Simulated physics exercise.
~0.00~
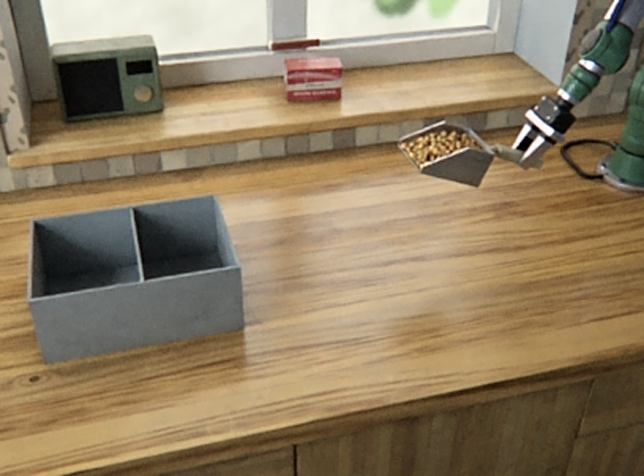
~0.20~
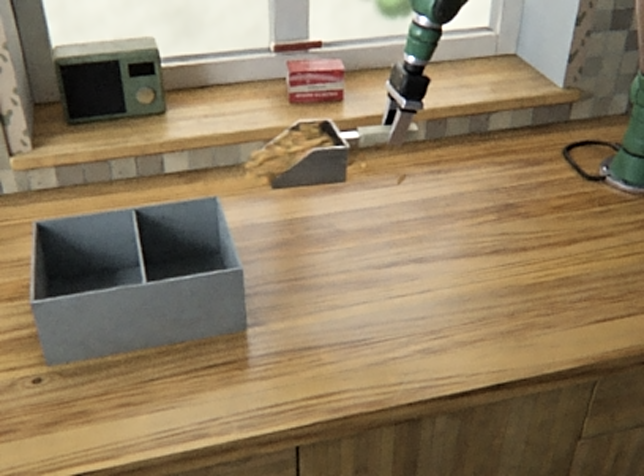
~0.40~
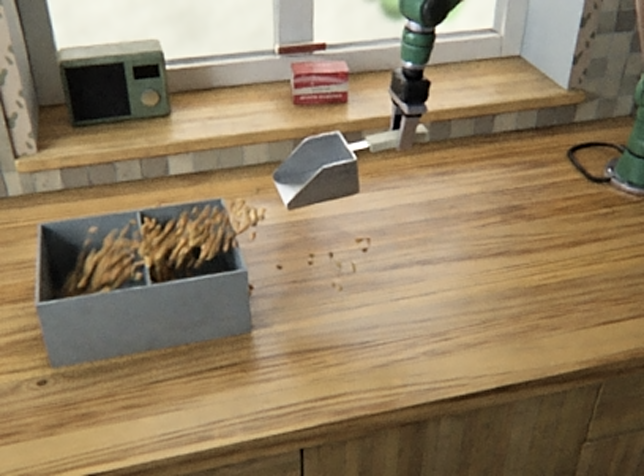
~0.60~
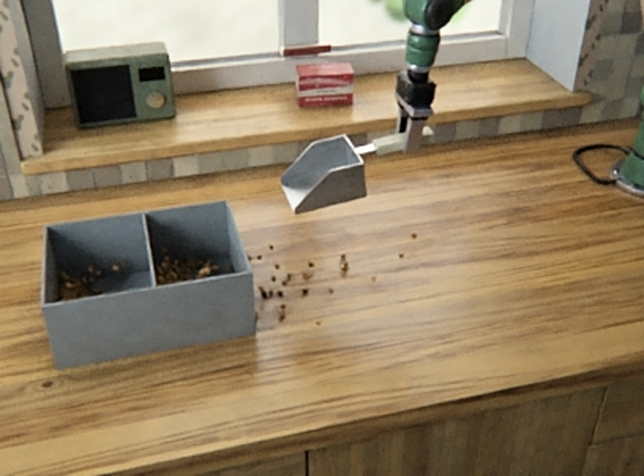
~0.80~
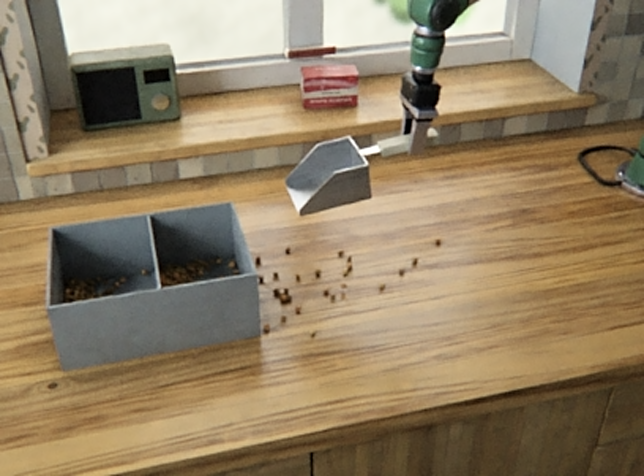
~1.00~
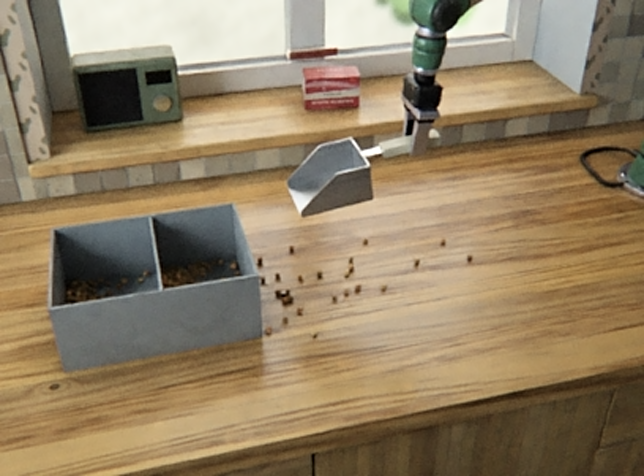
In this clip, a green robot arm swings a metal scoop of dried chickpeas left over a wooden counter and flings them into a gray two-part bin. Most land across both compartments, while some scatter on the counter beside it as the emptied scoop holds still.
